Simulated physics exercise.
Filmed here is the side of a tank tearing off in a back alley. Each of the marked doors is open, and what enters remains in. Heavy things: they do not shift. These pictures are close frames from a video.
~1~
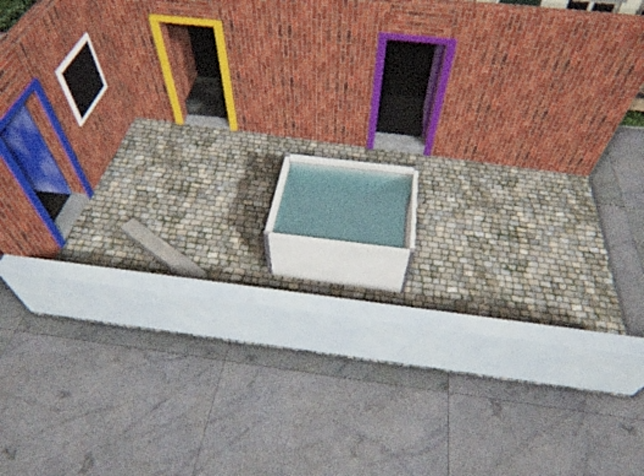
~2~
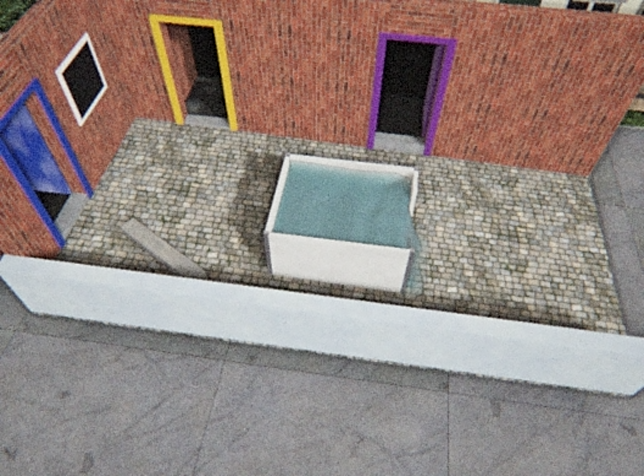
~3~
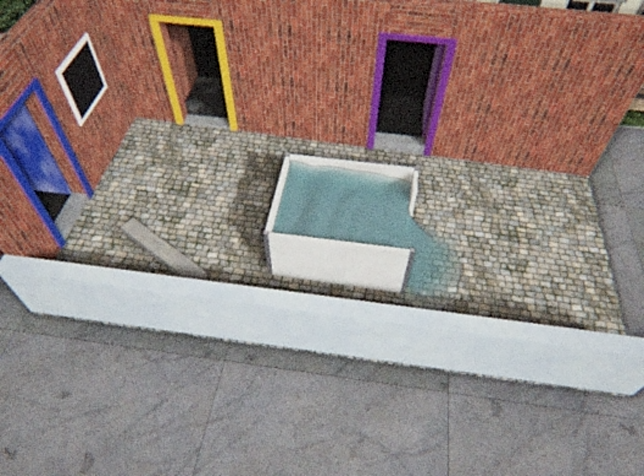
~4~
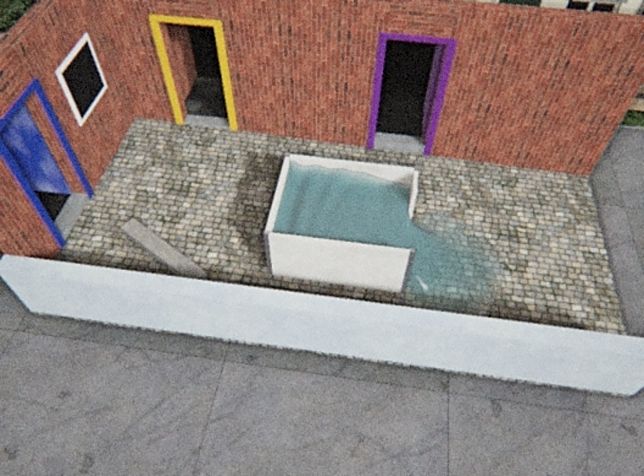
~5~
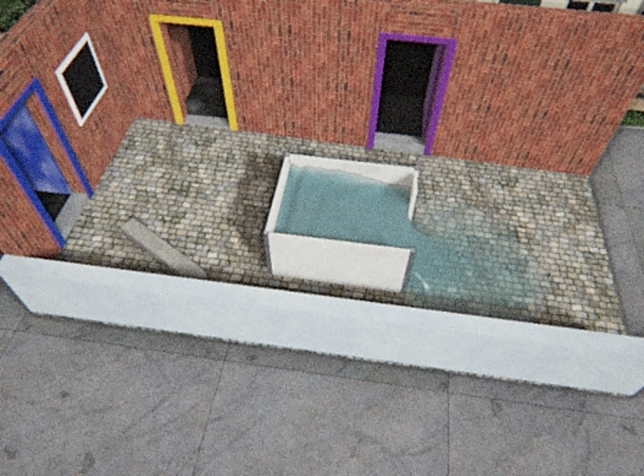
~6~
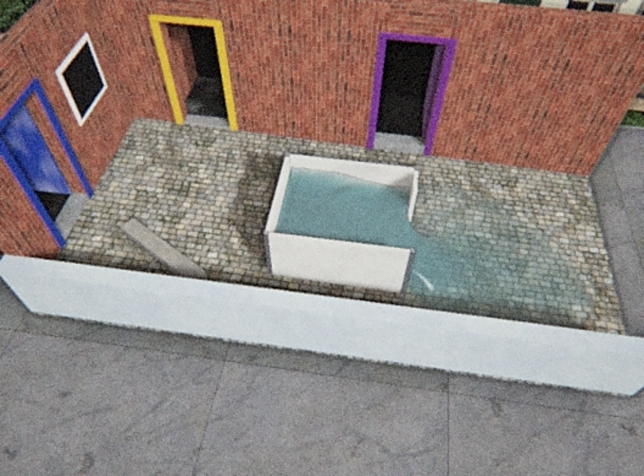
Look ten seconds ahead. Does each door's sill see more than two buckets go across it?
The sill of the yellow door does not. The sill of the purple door does not. The sill of the blue door does not.
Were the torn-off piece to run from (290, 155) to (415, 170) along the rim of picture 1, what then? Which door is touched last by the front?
My answer is the blue one.
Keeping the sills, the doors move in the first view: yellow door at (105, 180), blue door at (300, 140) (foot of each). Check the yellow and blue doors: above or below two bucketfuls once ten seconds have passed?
Note: Yellow door lets in too little; blue door lets in too little.
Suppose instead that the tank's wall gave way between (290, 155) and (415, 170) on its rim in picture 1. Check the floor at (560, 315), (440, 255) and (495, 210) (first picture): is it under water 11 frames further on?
In the order given: Untouched, untouched and swamped.
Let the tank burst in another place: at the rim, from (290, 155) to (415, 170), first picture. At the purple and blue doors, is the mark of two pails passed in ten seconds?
Note: Purple door crosses the line, blue door misses the line.
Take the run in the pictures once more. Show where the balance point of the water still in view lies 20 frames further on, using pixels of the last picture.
The water centres close to (411, 257).
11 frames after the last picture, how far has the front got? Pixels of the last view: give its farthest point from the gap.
About at (569, 177).
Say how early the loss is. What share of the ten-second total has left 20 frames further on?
My guess would be around 60 percent.
A moment on, water covers 35 % of the floor; the yellow door not reached, the purple door not reached, the blue door not reached.
Next, water covers 35 % of the floor; the yellow door not reached, the purple door not reached, the blue door not reached.
Then, water covers 35 % of the floor; the yellow door not reached, the purple door not reached, the blue door not reached.
Later, water covers 30 % of the floor; the yellow door not reached, the purple door not reached, the blue door not reached.
In the end, water covers 20 % of the floor; the yellow door not reached, the purple door not reached, the blue door not reached.
